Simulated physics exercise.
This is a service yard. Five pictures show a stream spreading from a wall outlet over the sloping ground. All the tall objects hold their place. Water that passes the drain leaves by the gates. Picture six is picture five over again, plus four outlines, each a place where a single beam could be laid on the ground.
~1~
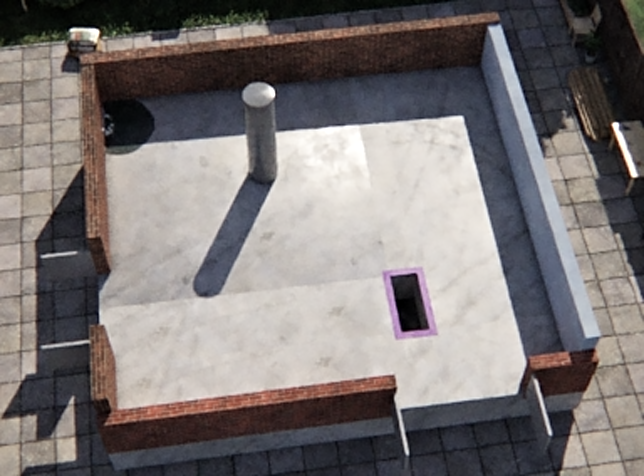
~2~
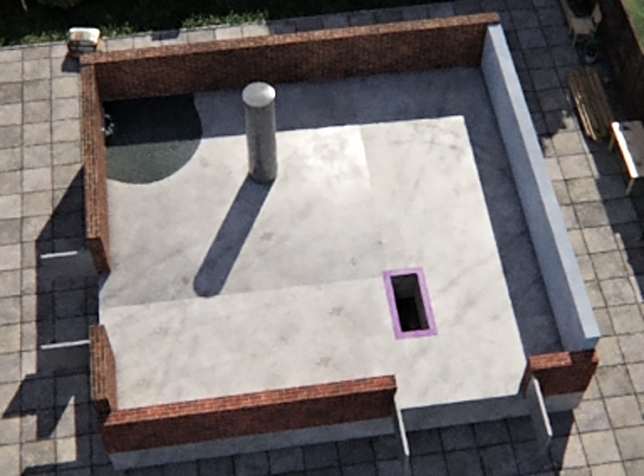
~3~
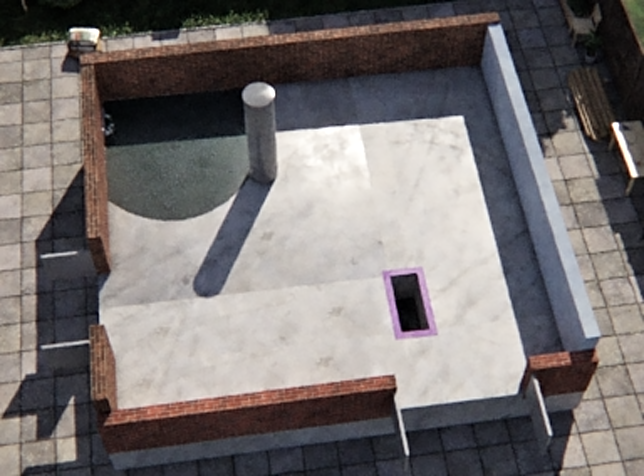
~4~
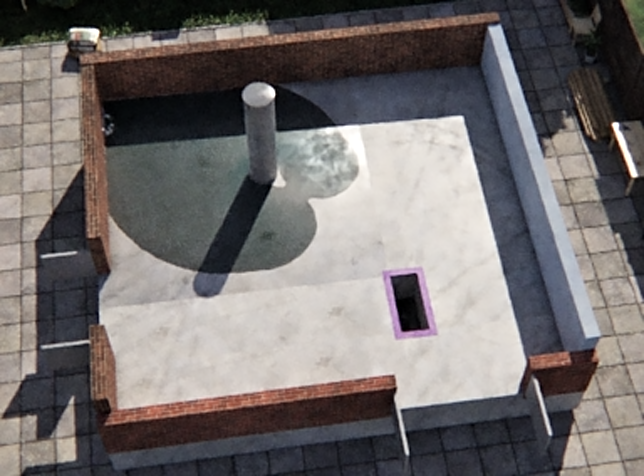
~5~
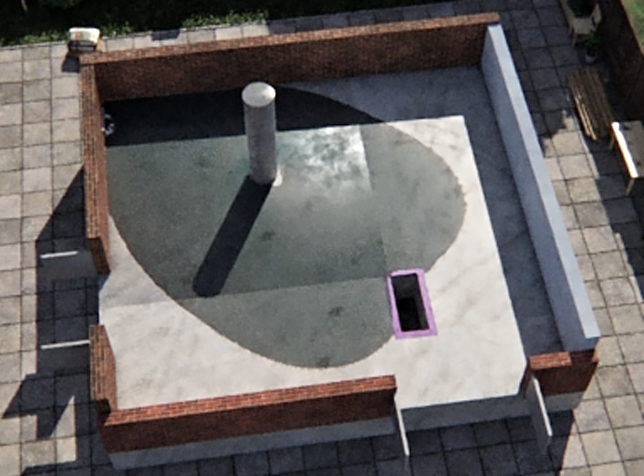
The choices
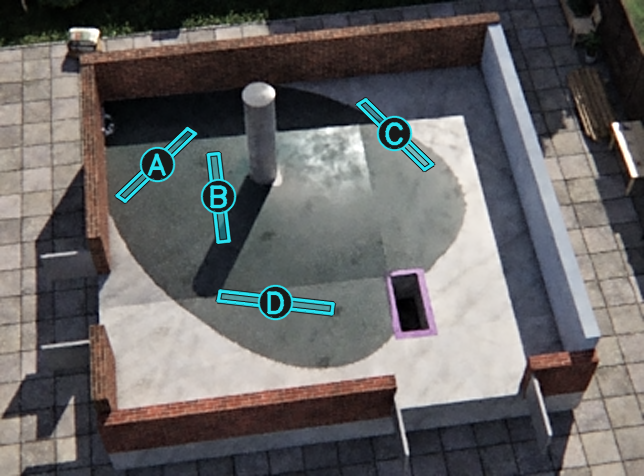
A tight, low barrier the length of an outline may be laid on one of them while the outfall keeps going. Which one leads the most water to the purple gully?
Go for D.
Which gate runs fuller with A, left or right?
The right gate.
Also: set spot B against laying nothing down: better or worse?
Worse.
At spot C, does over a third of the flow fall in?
No.
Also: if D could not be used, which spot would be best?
The answer is C.
In cyan, A from (121, 198) to (191, 131); B from (223, 241) to (213, 154); C from (361, 102) to (428, 166); D from (219, 295) to (332, 308).
Choosing A, about 16 % of the stream goes into the purple gully, about 84 % out by the gates.
Choosing B, about 15 % of the stream goes into the purple gully, about 85 % out by the gates.
Choosing C, about 24 % of the stream goes into the purple gully, about 75 % out by the gates.
Choosing D, about 46 % of the stream goes into the purple gully, about 54 % out by the gates.
